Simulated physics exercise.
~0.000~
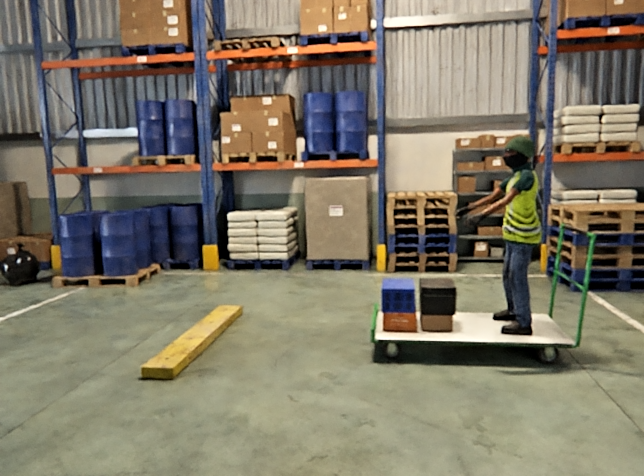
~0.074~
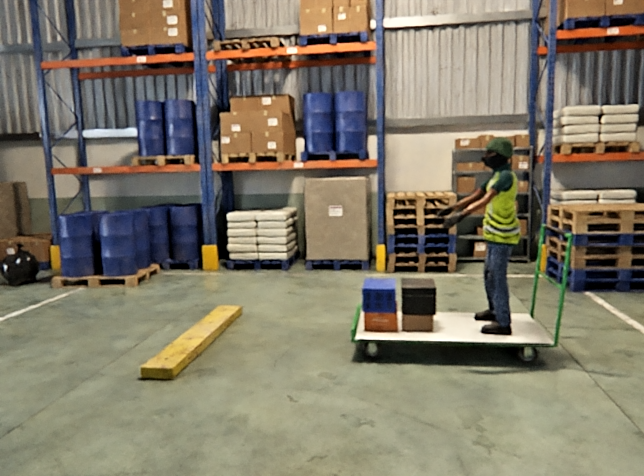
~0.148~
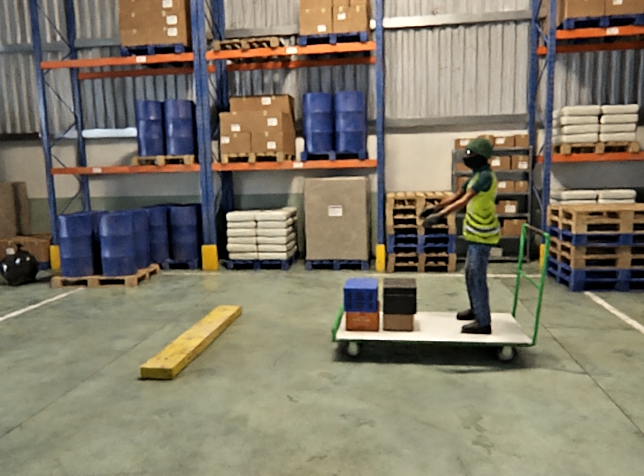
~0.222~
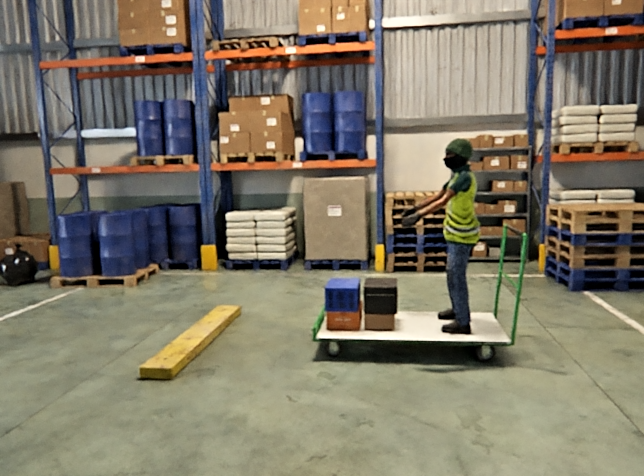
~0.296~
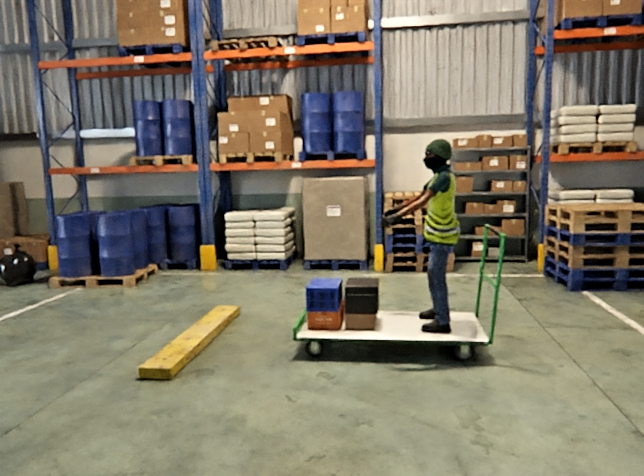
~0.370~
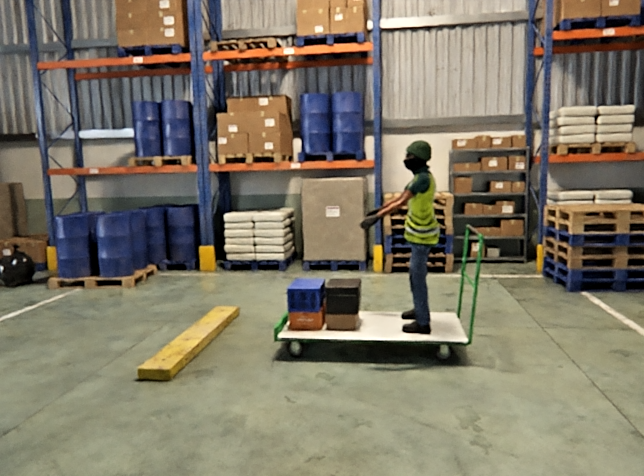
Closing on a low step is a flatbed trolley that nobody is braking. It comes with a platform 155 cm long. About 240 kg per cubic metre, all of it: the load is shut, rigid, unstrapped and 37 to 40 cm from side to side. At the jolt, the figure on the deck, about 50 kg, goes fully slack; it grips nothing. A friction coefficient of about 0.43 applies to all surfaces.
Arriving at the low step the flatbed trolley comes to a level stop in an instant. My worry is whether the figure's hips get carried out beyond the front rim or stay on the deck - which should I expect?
Expect them to stay on the deck.
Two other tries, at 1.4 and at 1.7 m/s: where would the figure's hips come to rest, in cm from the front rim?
Roughly 70 cm behind the front rim on the first try and 70 cm behind on the second.
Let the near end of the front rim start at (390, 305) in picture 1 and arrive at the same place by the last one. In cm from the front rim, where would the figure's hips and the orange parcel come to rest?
The hips would stop 60 cm behind the front rim, the orange one 20 cm behind it.
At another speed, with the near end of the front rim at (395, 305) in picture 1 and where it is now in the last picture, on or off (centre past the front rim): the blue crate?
Then blue is dropped.
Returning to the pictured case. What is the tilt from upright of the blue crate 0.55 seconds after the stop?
Its tilt is about 90°.
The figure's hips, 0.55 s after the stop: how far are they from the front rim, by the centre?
Behind the rim, near 70 cm.
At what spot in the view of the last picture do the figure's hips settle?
End point: About (273, 276) px.
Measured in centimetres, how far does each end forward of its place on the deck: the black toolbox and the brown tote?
Approximate forward shift in cm: Black near 5, brown near 10.
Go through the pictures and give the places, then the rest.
The first frame shows hips (521, 232), brown tote (435, 317), rim corner (373, 338); 0 cm covered, 158 to go.
The second frame shows hips (501, 233), brown tote (417, 317), rim corner (353, 338); 16 cm covered, 142 to go.
The third frame shows hips (482, 233), brown tote (398, 317), rim corner (334, 338); 31 cm covered, 127 to go.
The fourth frame shows hips (462, 233), brown tote (380, 316), rim corner (314, 337); 47 cm covered, 111 to go.
The fifth frame shows hips (442, 233), brown tote (361, 316), rim corner (295, 337); 63 cm covered, 95 to go.
The sixth frame shows hips (422, 233), brown tote (343, 316), rim corner (276, 337); 79 cm covered, 79 to go. Speed about 2.1 m/s.
Impact comes at 0.74 s.
After 1.29 s the figure's hips are 72 cm behind the rim, near (274, 274) in the last picture's view.
After 1.74 s the figure's hips are 71 cm behind the rim, near (273, 275) in the last picture's view.
When all is still (3.6 s), past the rim, blue crate; behind it, black toolbox, brown tote, orange parcel and the figure's hips.
